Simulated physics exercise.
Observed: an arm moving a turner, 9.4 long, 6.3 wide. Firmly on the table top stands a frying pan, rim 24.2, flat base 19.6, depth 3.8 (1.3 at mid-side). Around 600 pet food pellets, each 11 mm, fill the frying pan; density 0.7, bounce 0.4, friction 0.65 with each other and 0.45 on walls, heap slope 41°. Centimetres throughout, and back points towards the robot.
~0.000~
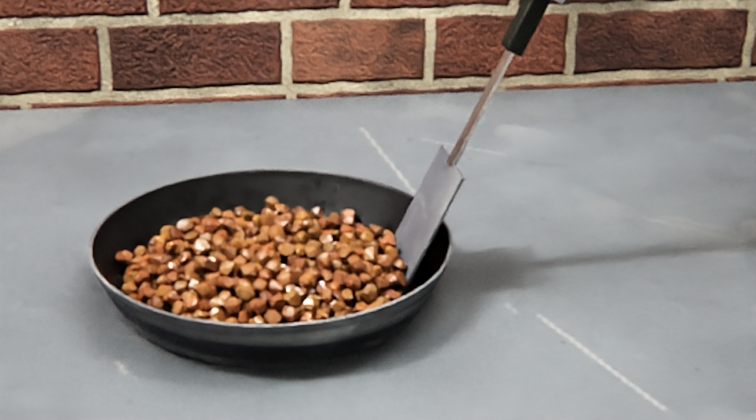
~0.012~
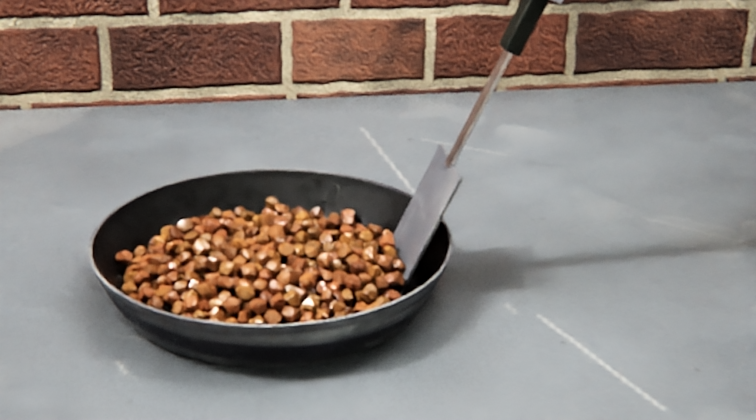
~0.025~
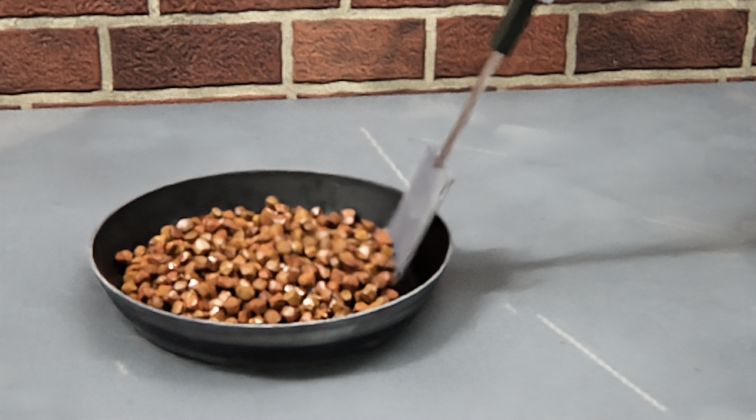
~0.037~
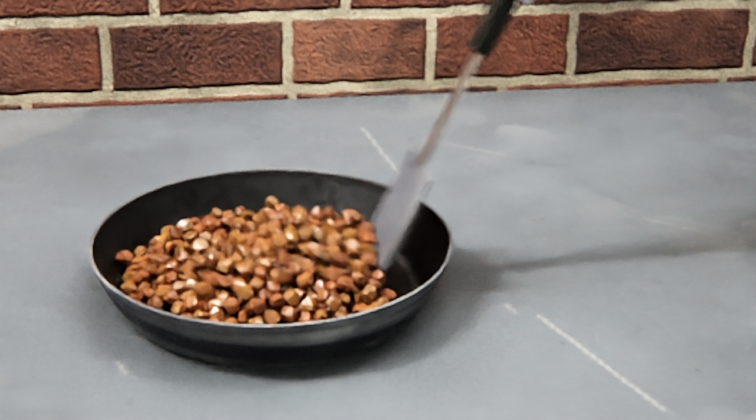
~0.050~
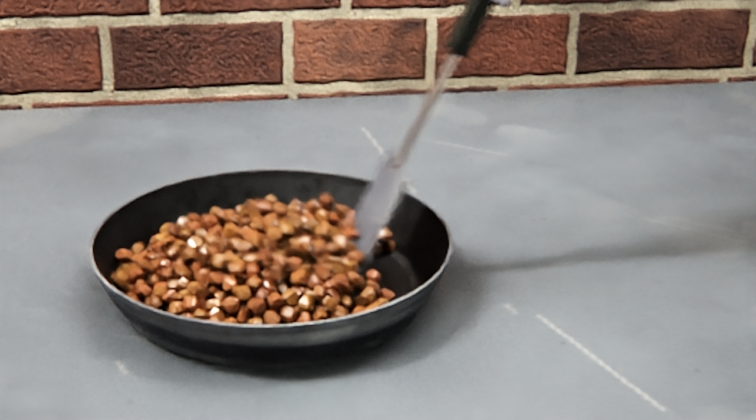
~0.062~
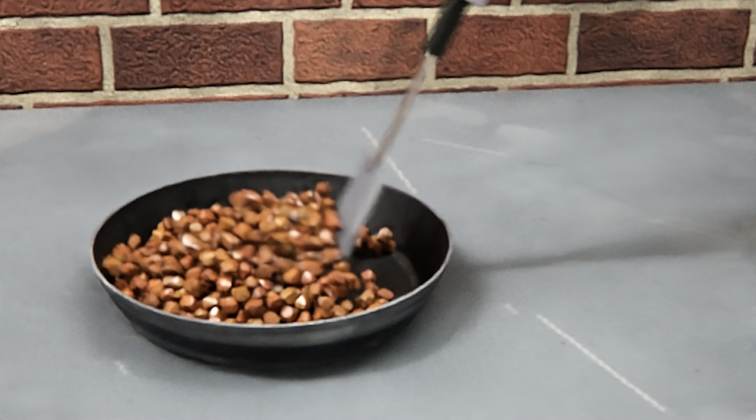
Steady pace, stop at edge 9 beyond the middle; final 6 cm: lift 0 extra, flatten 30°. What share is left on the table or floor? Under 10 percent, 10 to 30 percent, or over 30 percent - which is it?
It is 10 to 30 percent.
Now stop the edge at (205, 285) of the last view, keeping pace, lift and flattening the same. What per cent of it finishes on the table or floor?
My guess is roughly 5 percent.
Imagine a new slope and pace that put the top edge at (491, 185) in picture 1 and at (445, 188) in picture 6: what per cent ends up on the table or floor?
Roughly 5 %.
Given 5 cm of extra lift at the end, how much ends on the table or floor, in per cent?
I'd reckon around 20 per cent.
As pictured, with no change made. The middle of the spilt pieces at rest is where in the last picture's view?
I'd point to somewhere close to (22, 294).
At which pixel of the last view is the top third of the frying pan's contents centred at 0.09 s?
Around (235, 242).
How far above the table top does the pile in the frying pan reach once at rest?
Near 5.5 centimetres high.
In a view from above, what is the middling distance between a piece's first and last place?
Somewhere about 4 centimetres, I'd say.
After 0.09 s, sloping 65°, highest piece 7 above the table; 596 in the frying pan.
After 0.12 s, sloping 57°, highest piece 8 above the table; 595 in the frying pan, 1 on the blade or in flight.
After 0.34 s, sloping 35°, highest piece 5 above the table; 508 in the frying pan, 85 on the table or floor, 3 on the blade or in flight.
After 1.39 s, sloping 35°, highest piece 5 above the table; 506 in the frying pan, 90 on the table or floor.
In the end, 506 in the frying pan, 90 on the table or floor. That is 15 % on the table or floor.
